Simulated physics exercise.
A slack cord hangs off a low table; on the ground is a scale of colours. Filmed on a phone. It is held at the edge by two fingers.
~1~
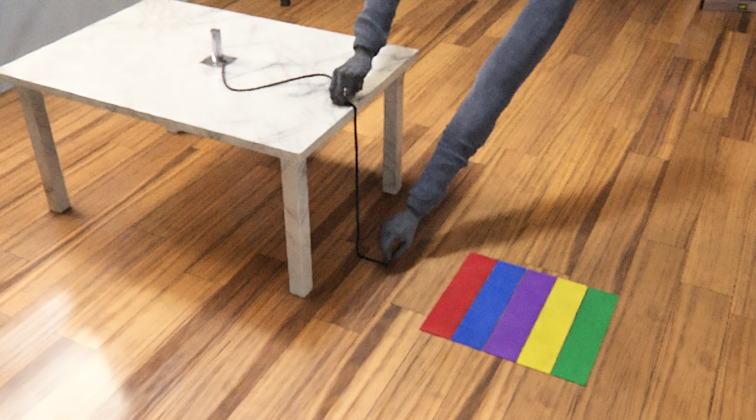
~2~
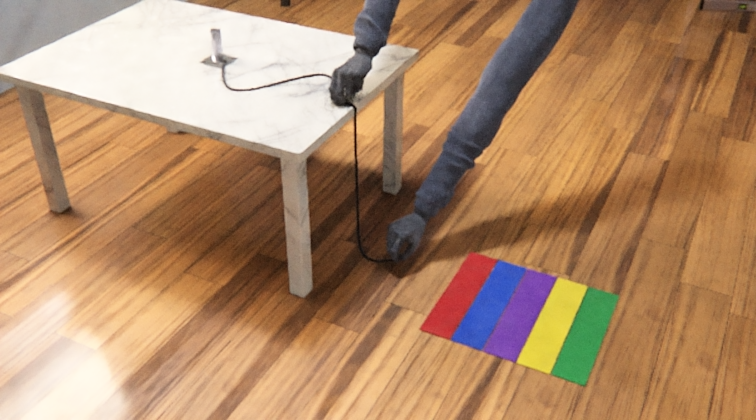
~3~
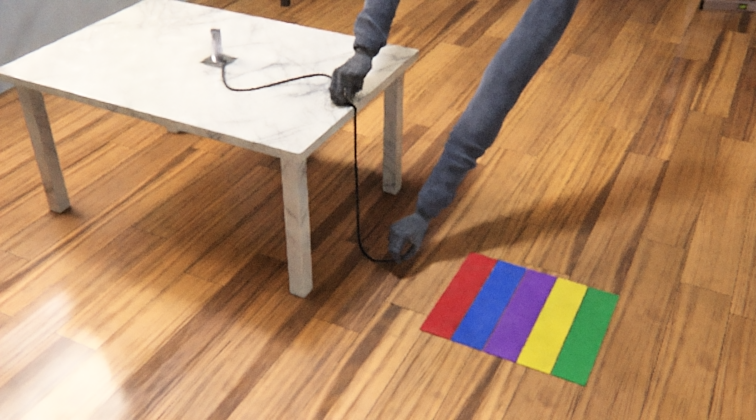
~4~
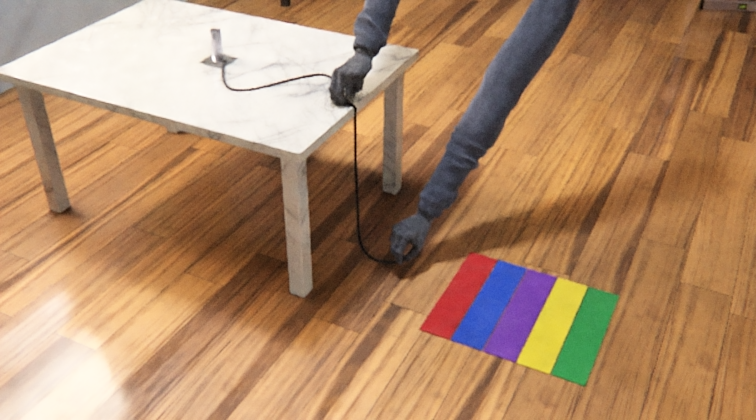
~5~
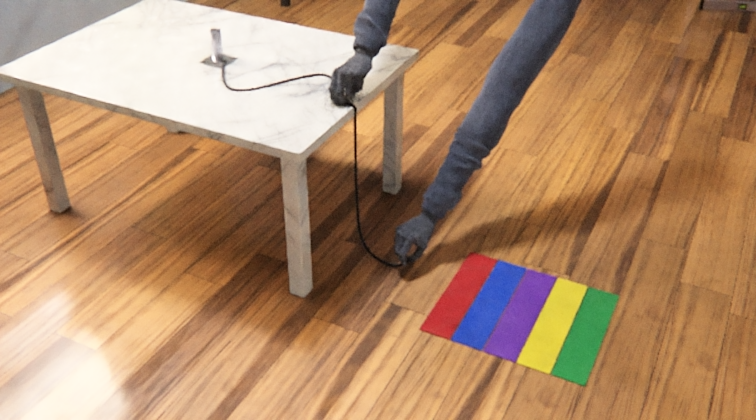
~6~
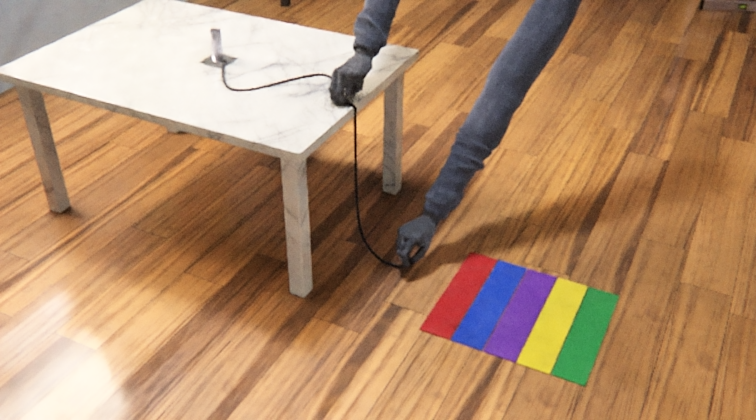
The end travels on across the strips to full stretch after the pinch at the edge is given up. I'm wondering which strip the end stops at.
It stops at the green strip.
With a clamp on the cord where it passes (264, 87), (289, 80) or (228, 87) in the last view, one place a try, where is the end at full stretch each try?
It comes to rest around (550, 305), (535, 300) and (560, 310) respectively.
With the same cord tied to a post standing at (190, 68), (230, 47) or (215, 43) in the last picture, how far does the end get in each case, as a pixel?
Approximate places, in that order: (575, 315), (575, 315), (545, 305).
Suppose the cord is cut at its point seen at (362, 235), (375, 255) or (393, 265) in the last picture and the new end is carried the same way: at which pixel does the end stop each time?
Well, that gives around (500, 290) the first time, (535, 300) the next and (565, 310) the last.
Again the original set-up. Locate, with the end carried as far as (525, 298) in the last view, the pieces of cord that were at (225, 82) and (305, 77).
You'll see them at (264, 71) and then at (339, 97).
Early on, end near (525, 298); over purple.
Midway, end near (568, 311); over yellow.
At the end of the slack, end near (593, 319); over green. It halts on the green strip.
